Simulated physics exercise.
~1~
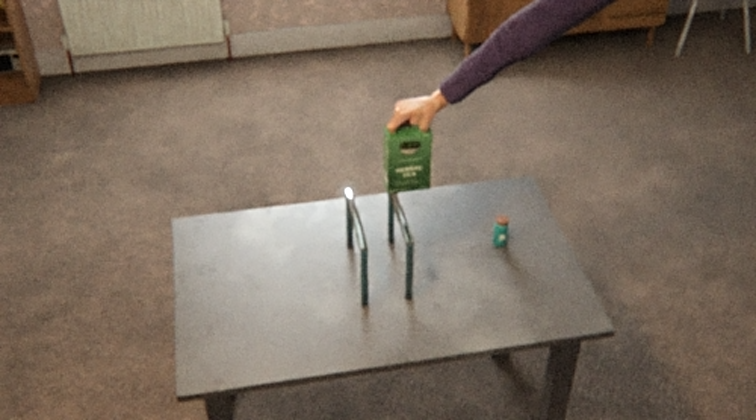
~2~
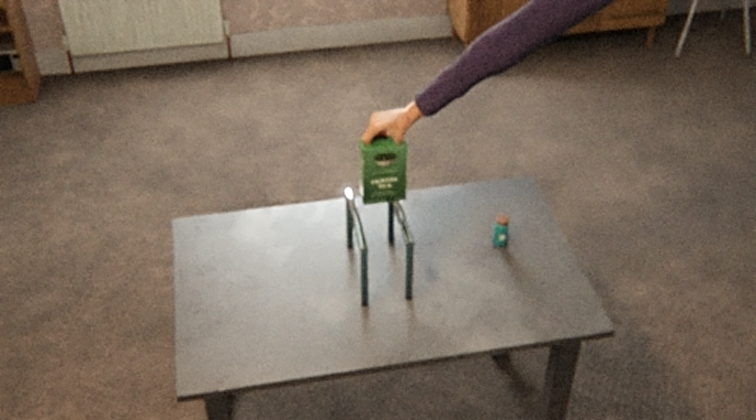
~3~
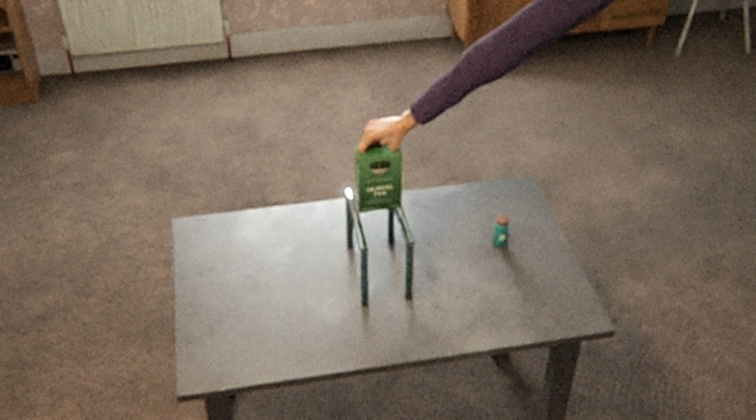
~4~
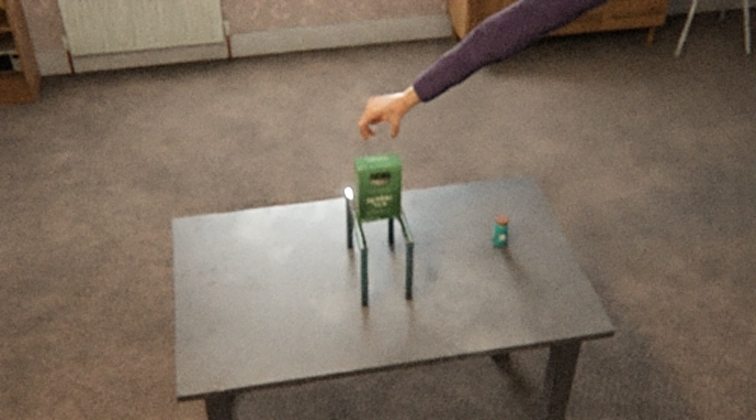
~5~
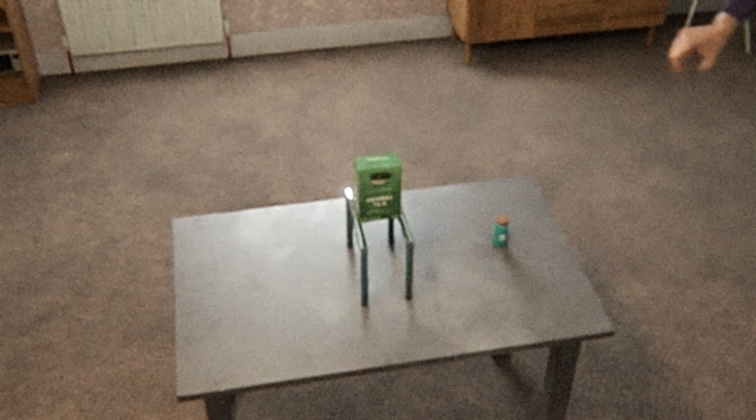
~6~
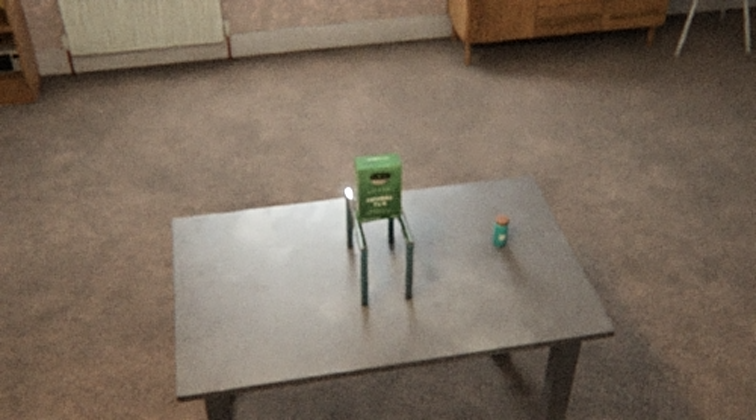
Green packet being lowered by a hand onto two parallel rails, then staying lodged upright on top after the hand withdraws.
